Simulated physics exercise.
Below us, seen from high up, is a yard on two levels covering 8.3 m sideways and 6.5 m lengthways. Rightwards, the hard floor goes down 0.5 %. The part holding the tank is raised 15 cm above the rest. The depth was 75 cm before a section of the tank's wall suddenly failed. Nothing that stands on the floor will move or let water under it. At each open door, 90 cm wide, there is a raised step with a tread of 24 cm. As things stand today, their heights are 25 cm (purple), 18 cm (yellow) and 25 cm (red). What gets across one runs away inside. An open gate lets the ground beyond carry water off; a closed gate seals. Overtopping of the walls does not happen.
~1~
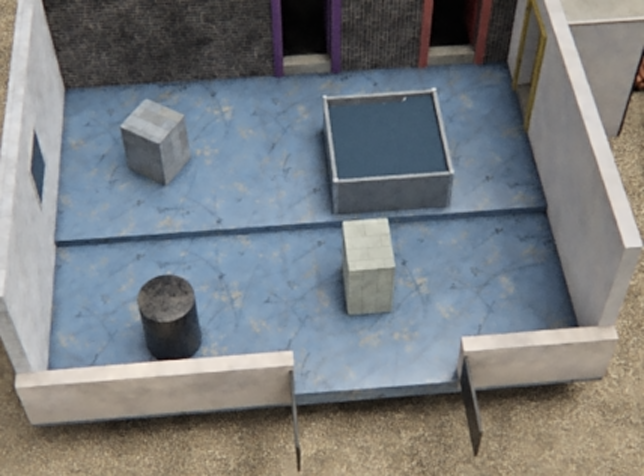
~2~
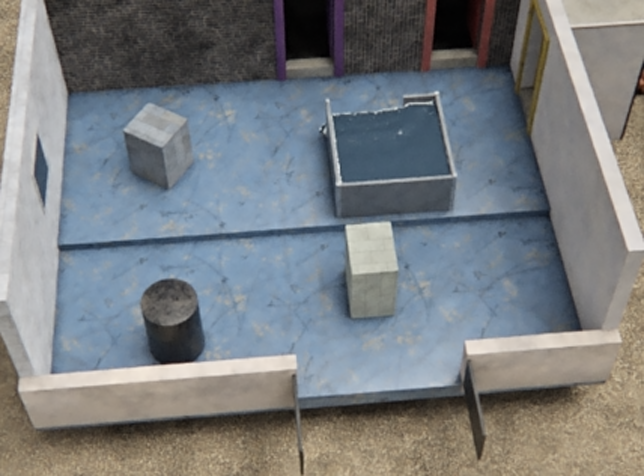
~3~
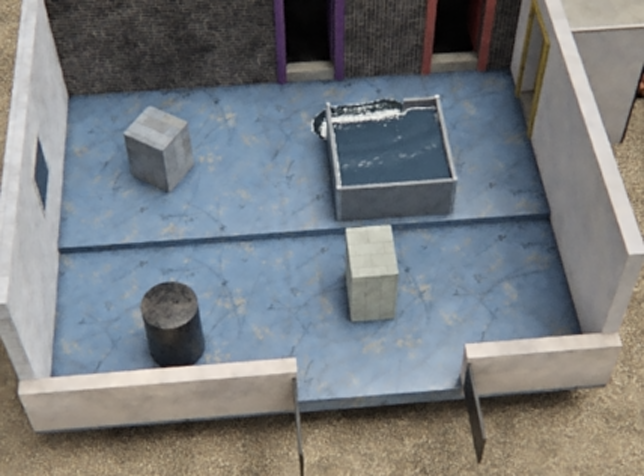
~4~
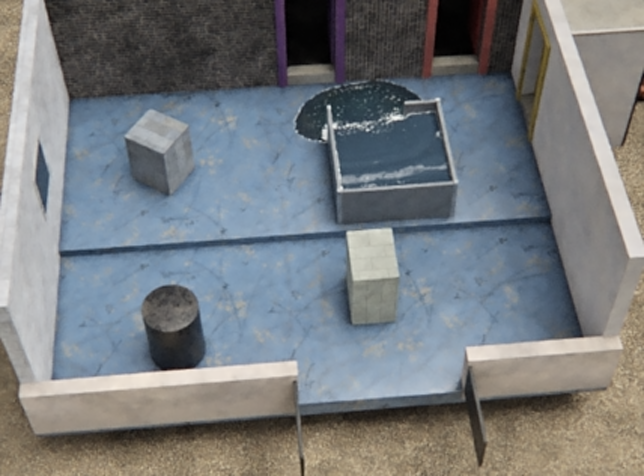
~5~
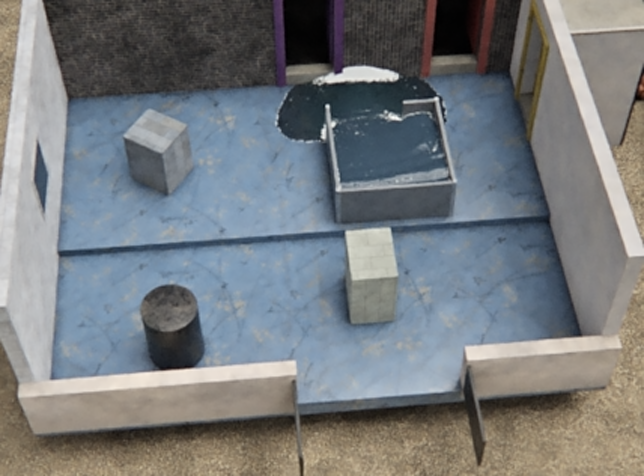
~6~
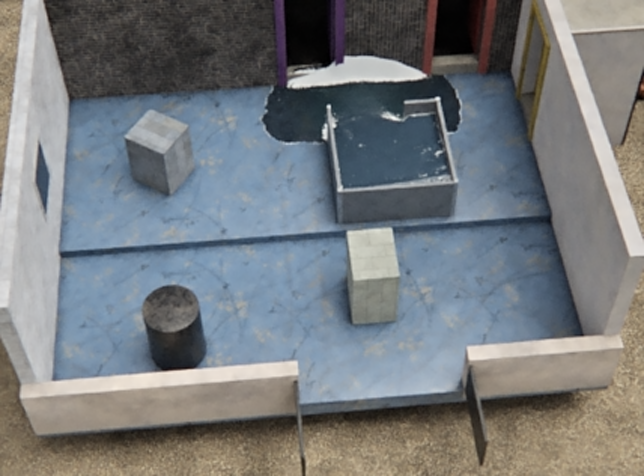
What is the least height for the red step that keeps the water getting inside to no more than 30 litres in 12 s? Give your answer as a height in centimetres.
8 cm.
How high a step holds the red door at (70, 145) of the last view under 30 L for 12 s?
Roughly 16 cm.
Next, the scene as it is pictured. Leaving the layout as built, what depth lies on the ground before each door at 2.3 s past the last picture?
Purple 23, yellow 20, red 11 cm.
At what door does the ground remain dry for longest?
Last of all, the yellow one.
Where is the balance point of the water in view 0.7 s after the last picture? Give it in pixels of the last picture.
The centre of all the water is around (375, 138).
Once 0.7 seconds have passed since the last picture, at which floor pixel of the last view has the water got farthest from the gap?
I'd put the front's tip around (177, 93).
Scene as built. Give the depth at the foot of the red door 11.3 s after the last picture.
Depth: Near 5.5 cm.
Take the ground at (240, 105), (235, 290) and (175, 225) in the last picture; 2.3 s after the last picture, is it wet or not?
Well, in sequence they're soaked, bone-dry and bone-dry.
Then, 0.7 s after the last picture water covers 15 % of the floor, deepest (49 cm) near (351, 88); 14 cm at the red door, 0 litres in over its 25 cm step.
Then, 2.3 s after the last picture water covers 35 % of the floor, deepest (29 cm) near (501, 71); 11 cm at the red door, 0 litres in over its 25 cm step.
Then, 11.3 s after the last picture water covers 100 % of the floor, deepest (8 cm) near (388, 260); 5 cm at the red door, 0 litres in over its 25 cm step.
At the red door as built, the water peaked near 14 cm, 0.9 s after the last picture.
With a step of 7 cm, 41 litres would have come in within the 12 s; with 9.5 cm, 17 litres. So under 30 litres takes about 8 cm.
